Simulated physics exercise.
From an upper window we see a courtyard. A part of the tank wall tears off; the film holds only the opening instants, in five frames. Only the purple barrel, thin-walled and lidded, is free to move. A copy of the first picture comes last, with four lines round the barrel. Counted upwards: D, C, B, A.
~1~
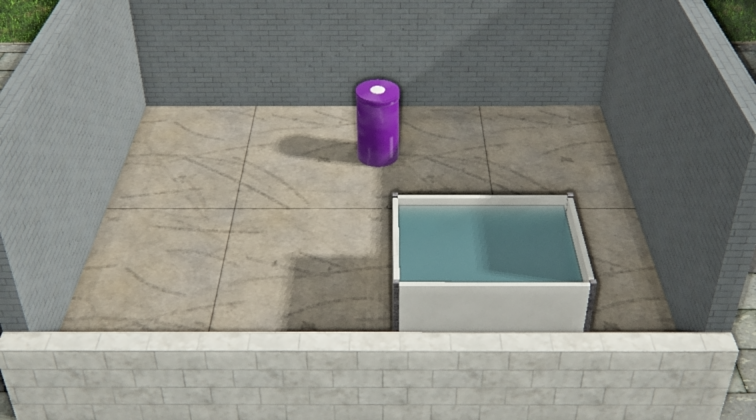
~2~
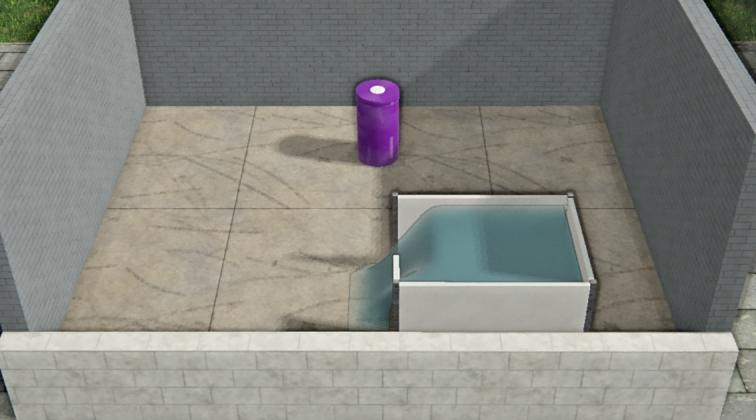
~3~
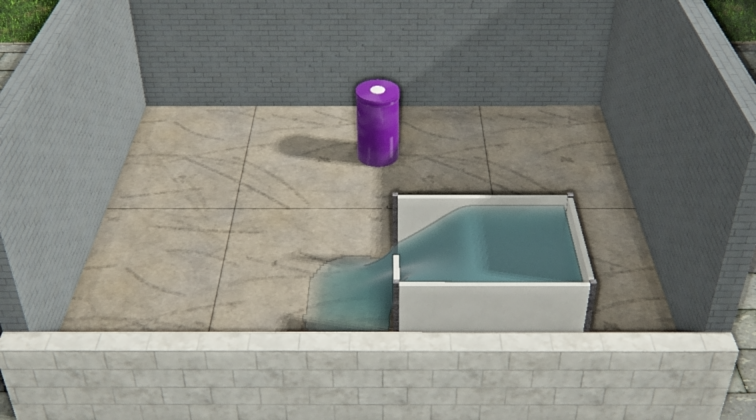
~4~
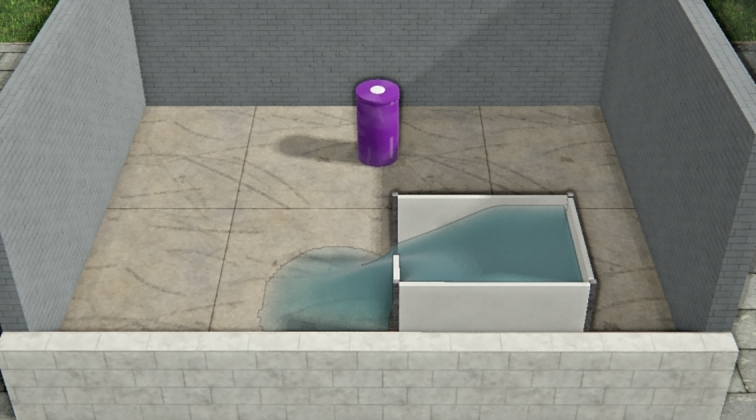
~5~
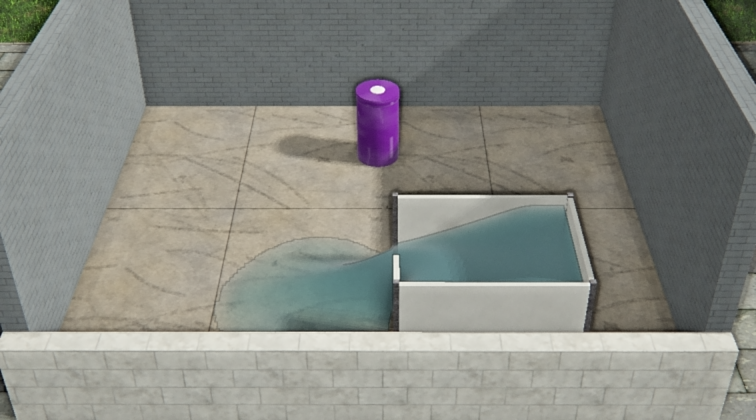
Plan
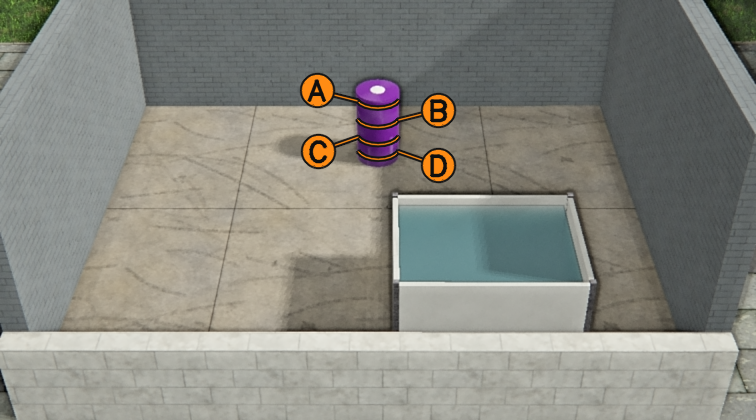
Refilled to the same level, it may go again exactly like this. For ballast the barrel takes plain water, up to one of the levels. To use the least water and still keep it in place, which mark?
Take D.
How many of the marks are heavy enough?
All of the four.
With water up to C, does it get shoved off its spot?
No.
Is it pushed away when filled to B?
No, not at all.
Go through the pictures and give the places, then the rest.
The first frame shows lid of the purple barrel at (378, 90); tank full, its middle at (488, 244).
In the second frame, 2 % of the ground under water, its edge towards the barrel at (368, 268).
In the third frame, 4 % of the ground under water, its edge towards the barrel at (362, 261).
In the fourth frame, 6 % of the ground under water, its edge towards the barrel at (333, 250).
The fifth frame shows lid of the purple barrel at (378, 90); 10 % of the ground under water, its edge towards the barrel at (327, 243).
In orange, A at (377, 108); B at (378, 127); C at (378, 144); D at (378, 159); from the bottom up D, C, B, A.
With A, it does not move.
With B, it does not move.
With C, it does not move.
With D, it does not move.
